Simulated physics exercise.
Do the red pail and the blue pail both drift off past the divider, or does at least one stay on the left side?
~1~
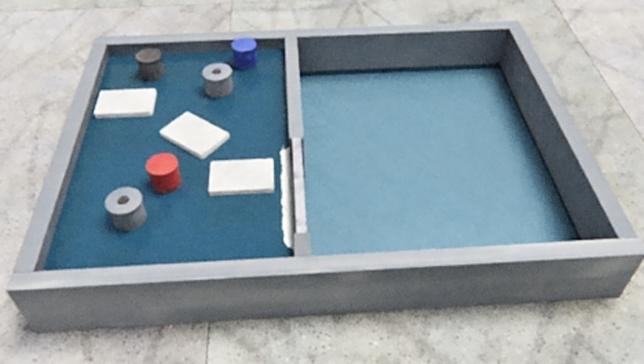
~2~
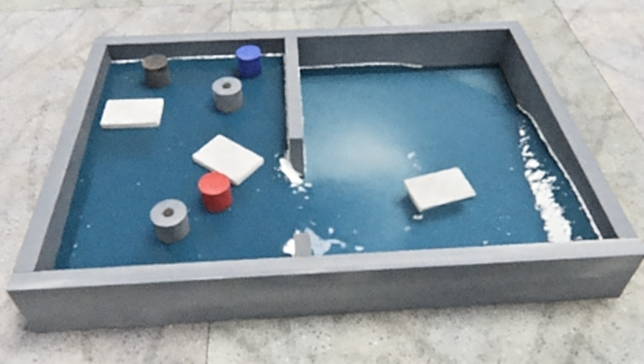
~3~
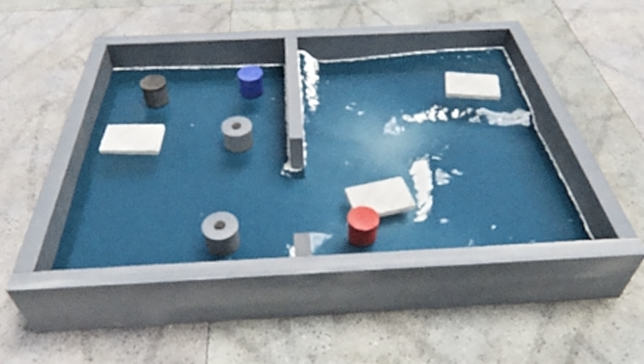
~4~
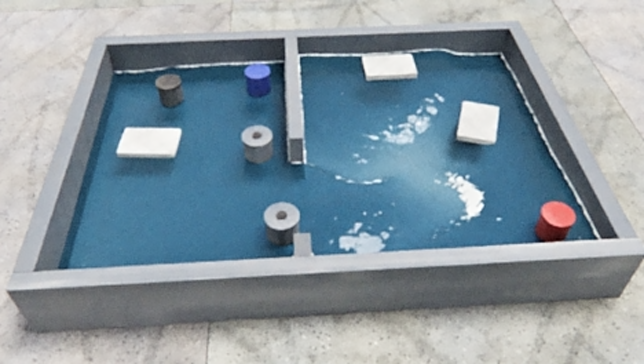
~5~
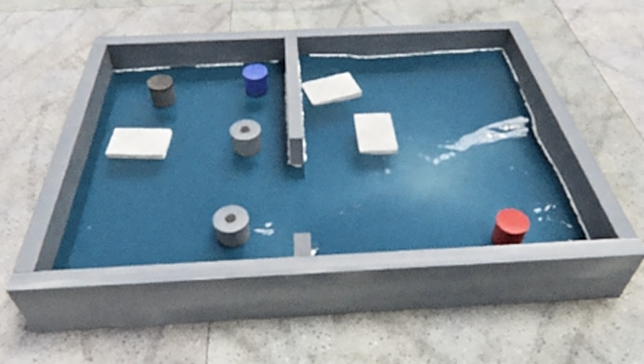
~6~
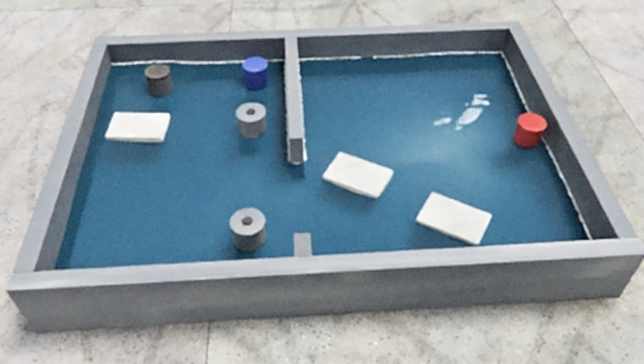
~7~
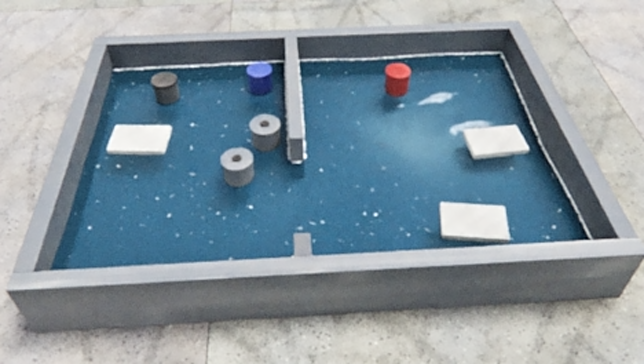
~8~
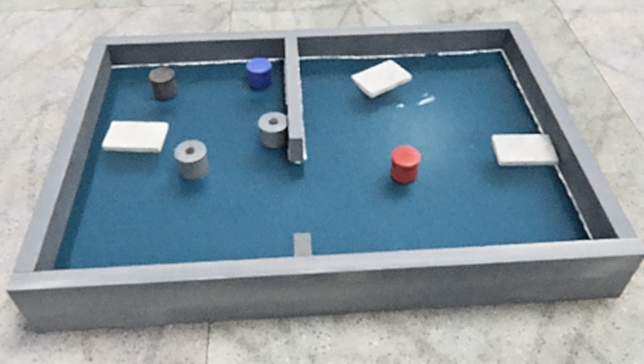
At least one stays, as the red pail is carried through the gap into the right part while the blue pail remains afloat on the left side of the divider.
Grey tank with a partly open divider, water surging through and carrying a red pail and two white tubs right.
